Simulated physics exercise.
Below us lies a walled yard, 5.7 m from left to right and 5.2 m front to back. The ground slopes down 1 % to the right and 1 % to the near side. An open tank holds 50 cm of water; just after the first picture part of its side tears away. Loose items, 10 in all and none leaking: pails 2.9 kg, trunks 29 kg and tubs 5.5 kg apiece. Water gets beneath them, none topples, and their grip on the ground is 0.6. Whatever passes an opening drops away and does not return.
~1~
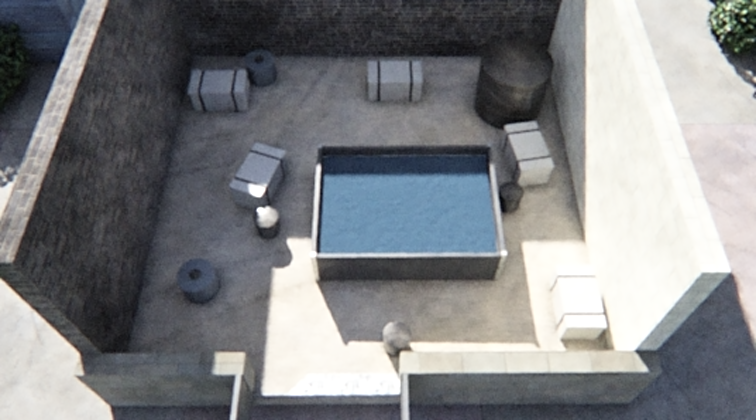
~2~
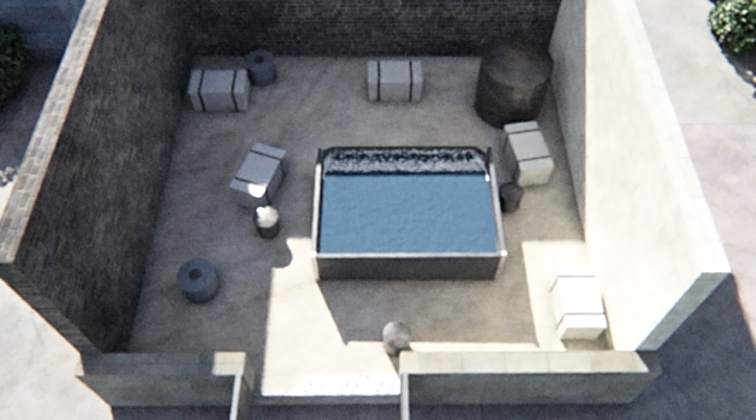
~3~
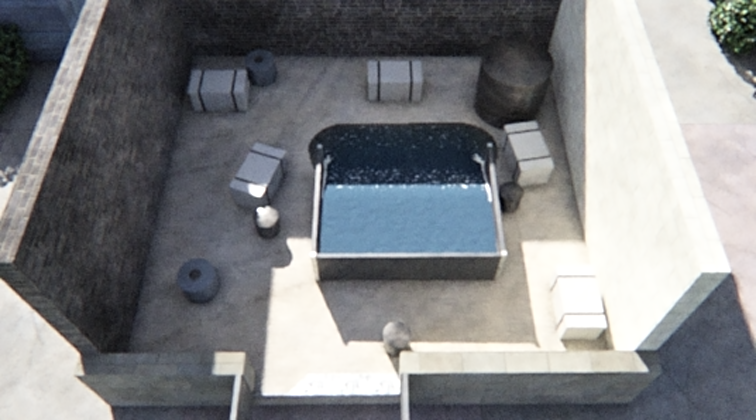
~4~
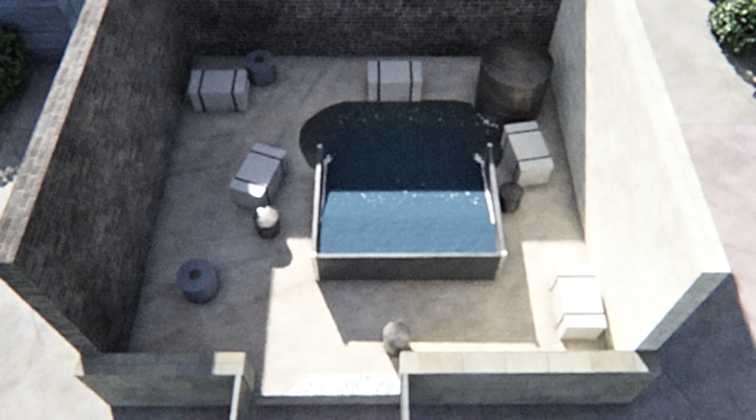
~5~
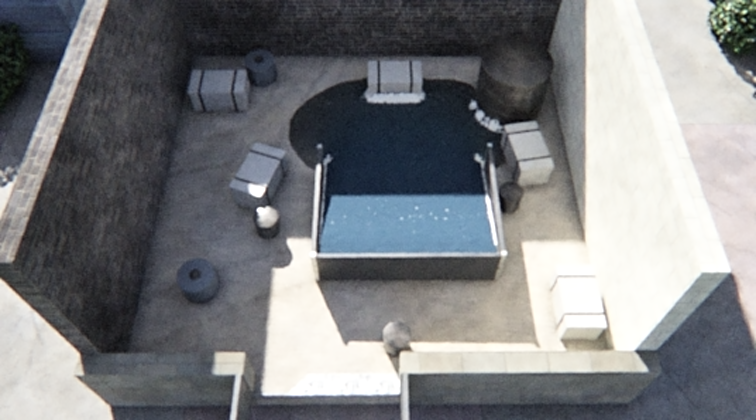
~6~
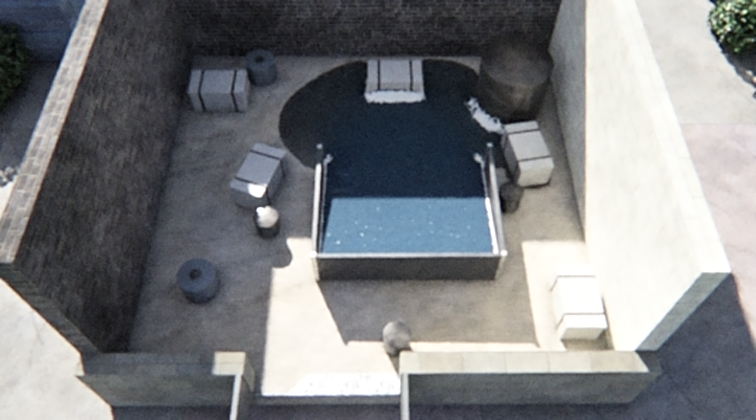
The clip shows a walled yard with pale strapped trunks and dark tubs around an open tank of water; the tank's far side gives way and water spreads across the ground around a trunk, while the loose items stay put.
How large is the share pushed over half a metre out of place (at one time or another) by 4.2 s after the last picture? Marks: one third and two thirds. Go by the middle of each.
It is from one to two thirds.
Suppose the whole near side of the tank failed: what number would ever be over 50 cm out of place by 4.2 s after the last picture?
In that case 3 of them.
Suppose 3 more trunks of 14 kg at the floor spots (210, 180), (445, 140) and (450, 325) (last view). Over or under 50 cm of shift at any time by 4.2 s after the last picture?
In turn: Over, past it, less.
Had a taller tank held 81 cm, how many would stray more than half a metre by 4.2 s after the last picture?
Then 8.
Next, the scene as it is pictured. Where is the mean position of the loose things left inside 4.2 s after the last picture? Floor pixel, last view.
At about (337, 243).
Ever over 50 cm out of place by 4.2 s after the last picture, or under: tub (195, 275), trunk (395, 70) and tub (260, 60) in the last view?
In turn: Short of it, more, over.
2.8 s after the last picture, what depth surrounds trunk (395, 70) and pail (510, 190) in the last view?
Roughly 11 and 3 cm.
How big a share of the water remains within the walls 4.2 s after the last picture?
About 100 per cent.
Then, 0.4 s after the last picture 0 of 10 are over 50 cm from their spots; 0 afloat.
Then, 1.5 s after the last picture 1 of 10 are over 50 cm from their spots; 2 afloat.
Then, 2.8 s after the last picture 3 of 10 are over 50 cm from their spots; 2 afloat.
Then, 4.2 s after the last picture 5 of 10 are over 50 cm from their spots, and 5 have been at some point; 3 afloat.
